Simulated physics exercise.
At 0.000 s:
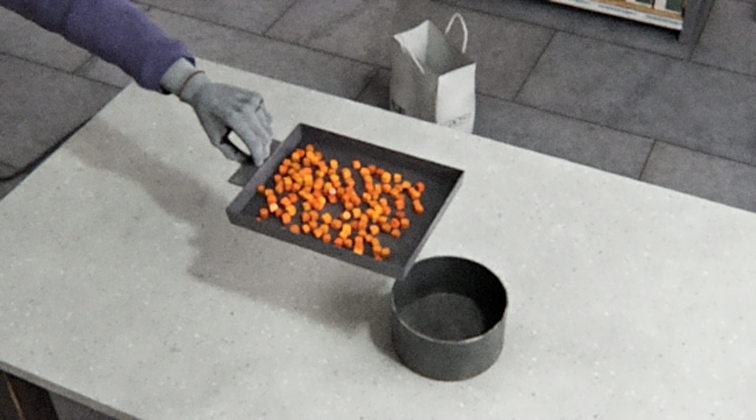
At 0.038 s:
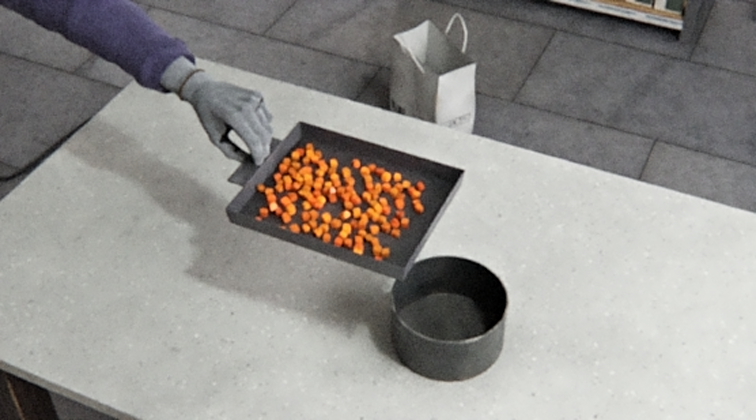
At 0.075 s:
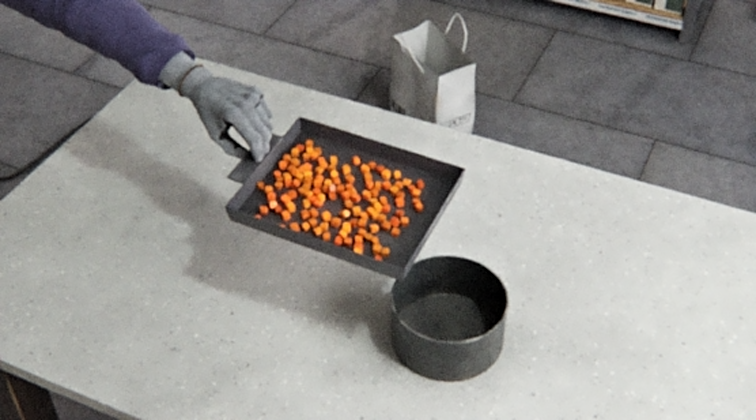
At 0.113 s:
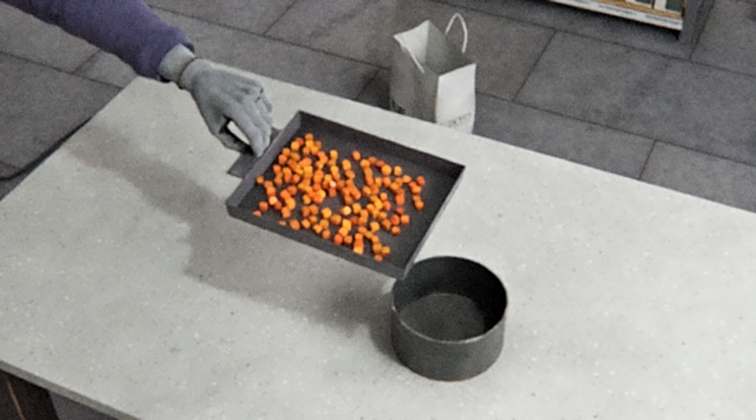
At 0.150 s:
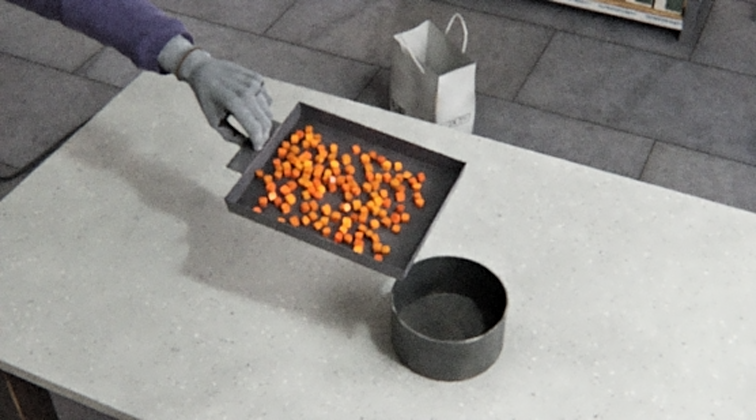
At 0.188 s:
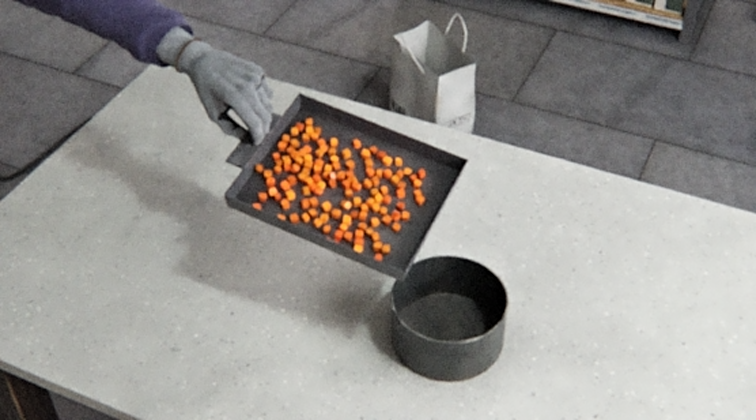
At first, a gray-gloved hand in a purple sleeve holds a dark tray of orange carrot cubes nearly level above a pale counter, beside a dark round pot. Then the hand's side of the tray rises slightly, tilting it toward the pot, while the cubes stay spread across it.
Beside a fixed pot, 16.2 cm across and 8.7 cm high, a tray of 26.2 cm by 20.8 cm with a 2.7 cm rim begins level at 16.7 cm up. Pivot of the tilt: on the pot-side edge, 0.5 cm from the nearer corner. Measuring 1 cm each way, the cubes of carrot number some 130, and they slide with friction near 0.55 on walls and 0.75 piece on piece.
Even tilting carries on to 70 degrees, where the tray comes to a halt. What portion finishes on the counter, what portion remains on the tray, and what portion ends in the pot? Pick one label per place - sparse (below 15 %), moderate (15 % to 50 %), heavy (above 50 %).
Counter: Moderate; tray: Heavy; pot: Sparse.
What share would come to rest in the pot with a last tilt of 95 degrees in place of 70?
0 per cent.
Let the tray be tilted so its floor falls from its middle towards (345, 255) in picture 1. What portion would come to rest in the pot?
Estimate: Near 0 per cent.
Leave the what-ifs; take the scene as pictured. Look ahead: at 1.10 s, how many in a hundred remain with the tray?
I'd put it at roughly 75 per cent.
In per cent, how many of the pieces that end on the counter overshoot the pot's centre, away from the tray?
Roughly 90 percent of the spill.
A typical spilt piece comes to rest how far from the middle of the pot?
Roughly 20 cm from the centre.
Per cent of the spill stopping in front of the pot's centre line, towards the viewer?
Some 90 per cent.
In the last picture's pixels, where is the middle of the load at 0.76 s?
The middle of the load should be at about (381, 230) by then.
After 0.53 s, tilt 40 degrees; the tray holds 100 %, the pot 0 %.
After 0.76 s, tilt 59 degrees; the tray holds 100 %, the pot 0 %.
Then, at 1.10 s, tilt 70 degrees; the tray holds 75 %, the pot 0 %.
At rest (2.4 s), counter 30 %, tray 70 %, pot 0 %.
